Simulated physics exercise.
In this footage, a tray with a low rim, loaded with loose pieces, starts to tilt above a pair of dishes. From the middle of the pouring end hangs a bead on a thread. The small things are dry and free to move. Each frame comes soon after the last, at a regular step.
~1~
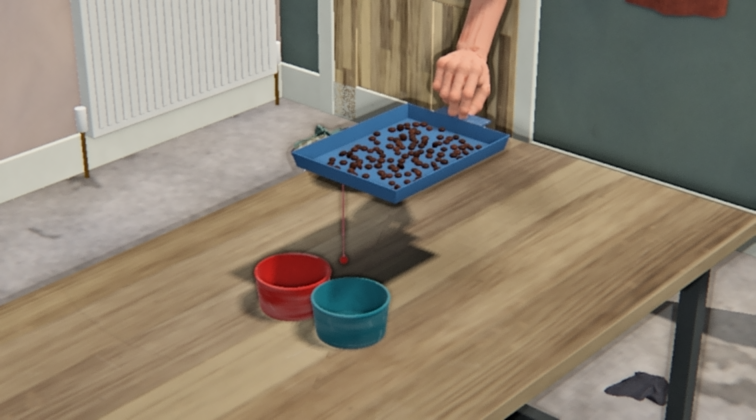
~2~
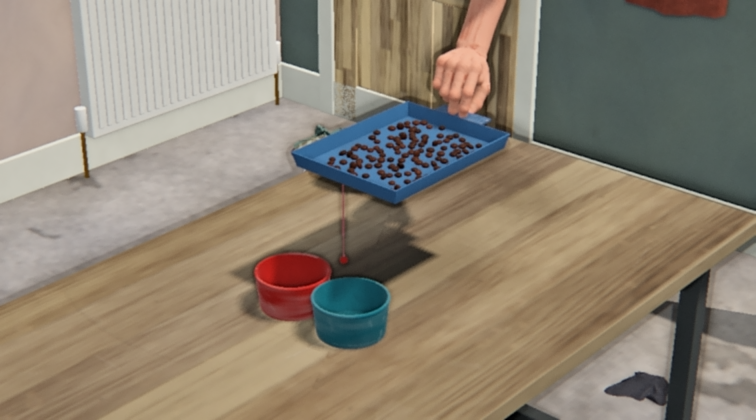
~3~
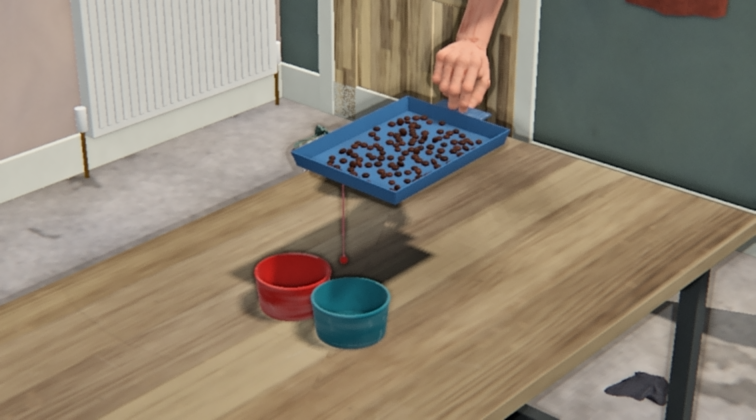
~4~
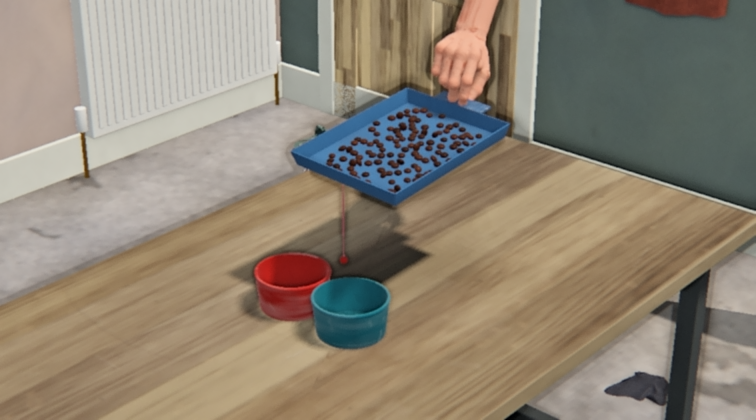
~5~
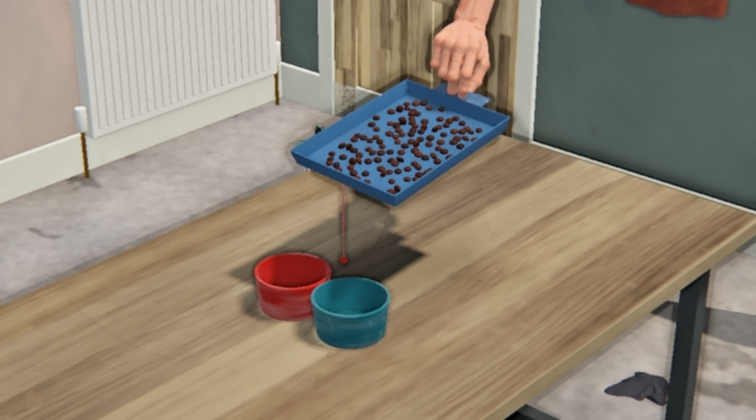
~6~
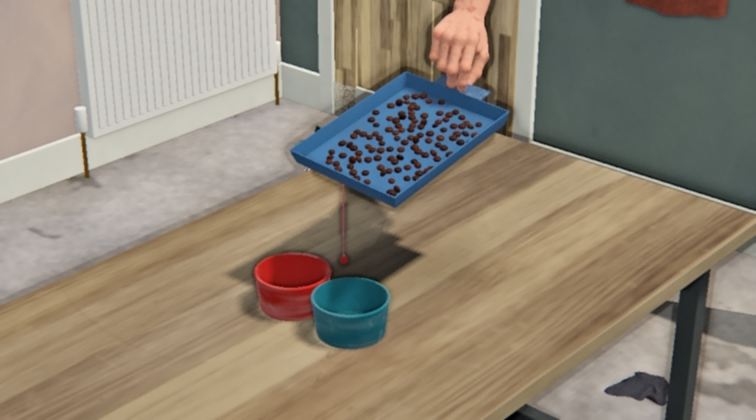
A hand slowly tilts a blue tray of small brown pieces above red and teal dishes.
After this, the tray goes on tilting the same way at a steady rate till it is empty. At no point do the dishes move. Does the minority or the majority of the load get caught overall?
I expect the dishes to end up with the bulk of the load.
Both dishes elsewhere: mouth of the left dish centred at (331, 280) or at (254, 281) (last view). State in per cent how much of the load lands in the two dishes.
First try: Roughly 90 per cent; second try: Roughly 10 per cent.
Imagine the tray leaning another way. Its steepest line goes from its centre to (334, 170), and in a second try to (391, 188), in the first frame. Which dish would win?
So, the dish at the left the first time round, the dish at the right the second.
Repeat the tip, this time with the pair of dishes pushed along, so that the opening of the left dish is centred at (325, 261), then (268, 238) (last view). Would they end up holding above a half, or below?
Try 1: The greater share; try 2: A lesser share.
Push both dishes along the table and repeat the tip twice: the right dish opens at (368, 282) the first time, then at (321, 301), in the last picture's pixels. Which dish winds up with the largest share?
Result, first place: The righthand one; second place: The righthand one.
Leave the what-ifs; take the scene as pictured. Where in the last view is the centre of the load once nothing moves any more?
Around (362, 328).
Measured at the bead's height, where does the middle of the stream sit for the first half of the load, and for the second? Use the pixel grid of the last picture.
I'd put it at roughly (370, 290), and after that at roughly (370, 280).
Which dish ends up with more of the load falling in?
The one at right ends up fuller.
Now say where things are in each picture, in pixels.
Corners of the pouring end (297, 152) and (395, 188), level; middle of the load (411, 153), flat chocolate drops; left dish (267, 298); right dish (325, 325); bead on its thread (344, 260), in the first picture.
Corners of the pouring end (297, 152) and (395, 189), level; middle of the load (411, 152), in the second picture.
Corners of the pouring end (297, 151) and (395, 190), tipped barely, lowest at the right corner; middle of the load (411, 150), in the third picture.
Corners of the pouring end (296, 150) and (395, 191), tipped a little, lowest at the right corner; middle of the load (411, 146), in the fourth picture.
Corners of the pouring end (296, 150) and (394, 193), tipped a little, lowest at the right corner; middle of the load (411, 142), in the fifth picture.
Corners of the pouring end (295, 149) and (394, 194), tipped a little, lowest at the right corner; middle of the load (411, 138); left dish (267, 298); right dish (325, 325), in the sixth picture.
Just after the last frame, tray tipped steeply; every one on the tray.
A moment on, tray tipped right over; roughly half on the tray; roughly a quarter in the right dish; about a tenth outside both; about a tenth in the air.
Further on, tray tipped past a quarter turn; roughly two thirds in the right dish; just a few in the left dish; roughly a third outside both.
When it is over, tray tipped past a quarter turn; roughly two thirds in the right dish; just a few in the left dish; roughly a third outside both.
